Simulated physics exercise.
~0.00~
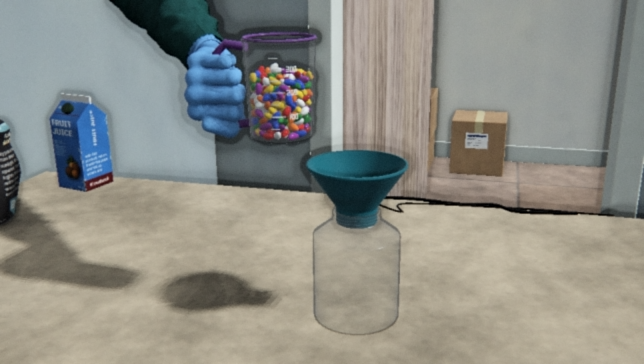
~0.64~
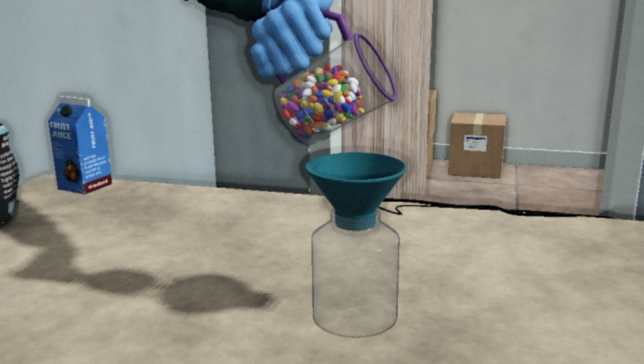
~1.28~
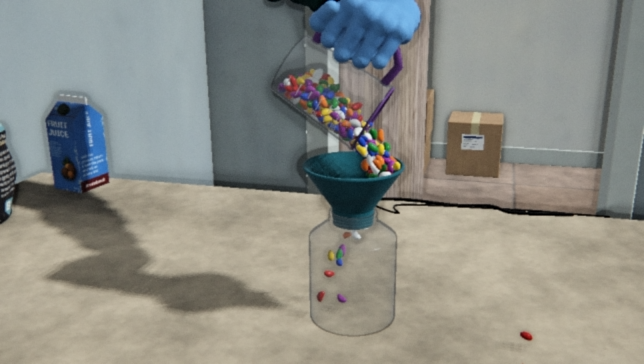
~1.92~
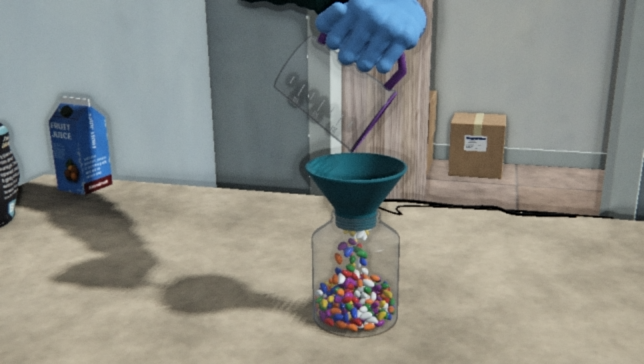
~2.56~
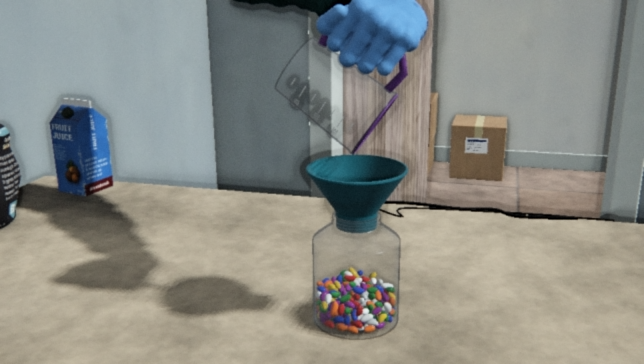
Blue-gloved hand tipping a clear cup of colourful jelly beans through a teal funnel, leaving them heaped in a clear jar.
